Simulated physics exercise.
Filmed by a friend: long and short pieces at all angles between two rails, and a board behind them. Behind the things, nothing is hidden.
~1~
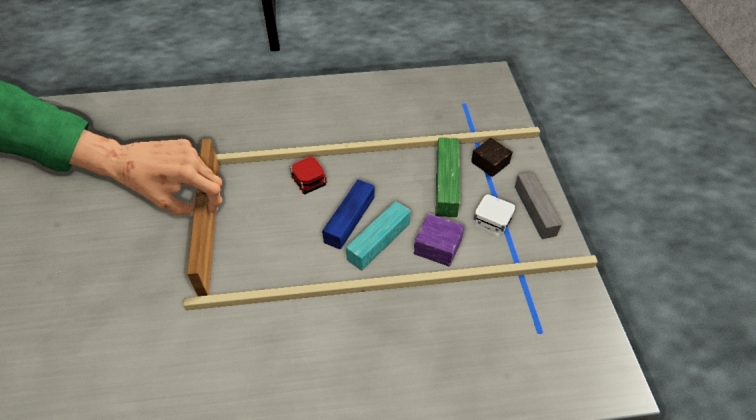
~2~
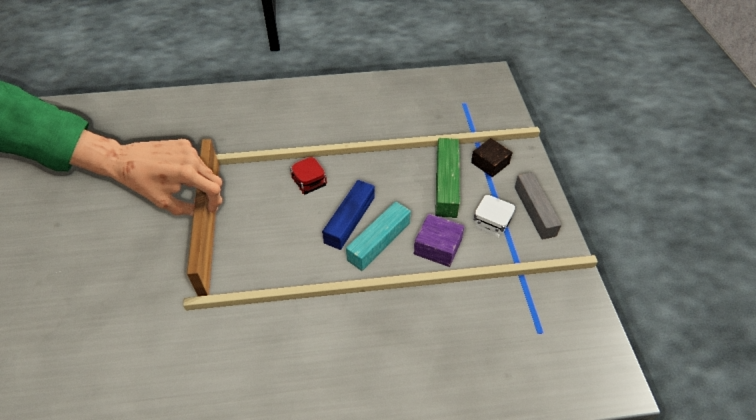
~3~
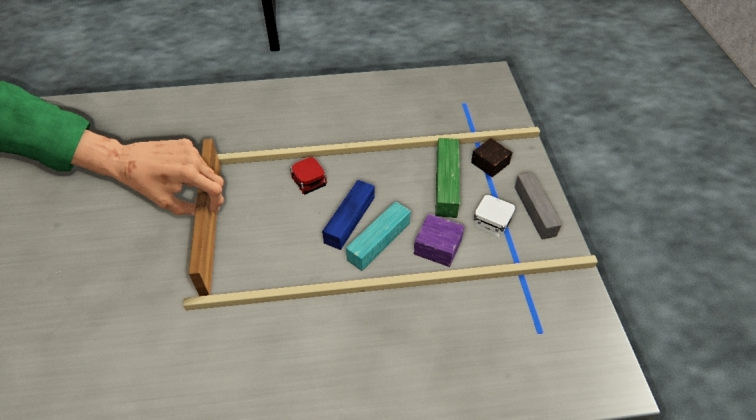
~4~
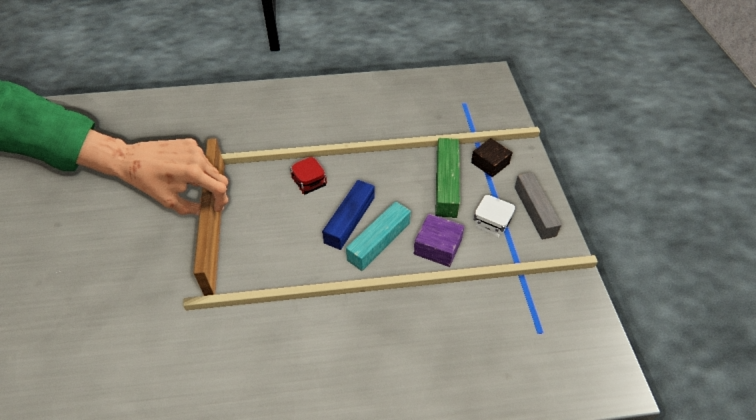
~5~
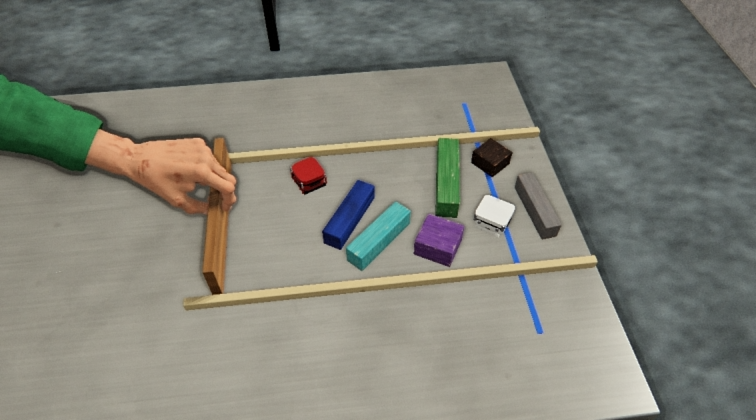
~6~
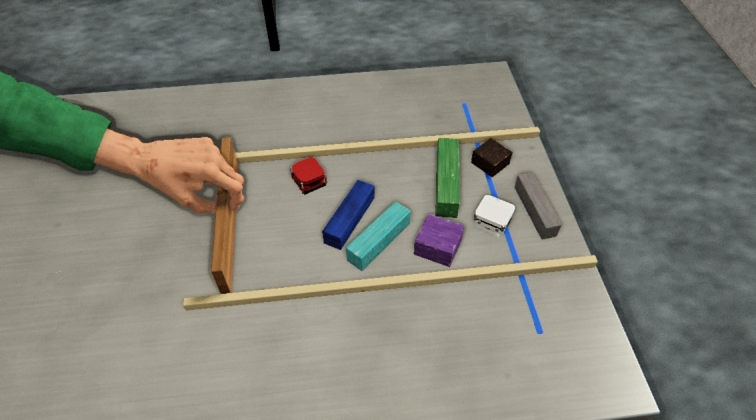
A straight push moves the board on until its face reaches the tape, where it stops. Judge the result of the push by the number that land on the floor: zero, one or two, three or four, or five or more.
Looks like just one or two of them go over the edge.
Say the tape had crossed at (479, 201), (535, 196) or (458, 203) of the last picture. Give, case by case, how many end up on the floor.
0, 5, 0.
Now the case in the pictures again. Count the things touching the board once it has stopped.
The answer is 3.
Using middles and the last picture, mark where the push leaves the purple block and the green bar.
Near (565, 235) and (523, 163).
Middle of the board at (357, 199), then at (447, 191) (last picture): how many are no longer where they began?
It comes to 3 for the first spot, 8 for the other.
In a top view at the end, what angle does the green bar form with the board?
About 5°.
Early on, none off yet; grey bar at rest near (537, 205); black block at rest near (491, 157); white case at rest near (494, 216).
Finally, the number that fall off is one or two; lost, grey bar.
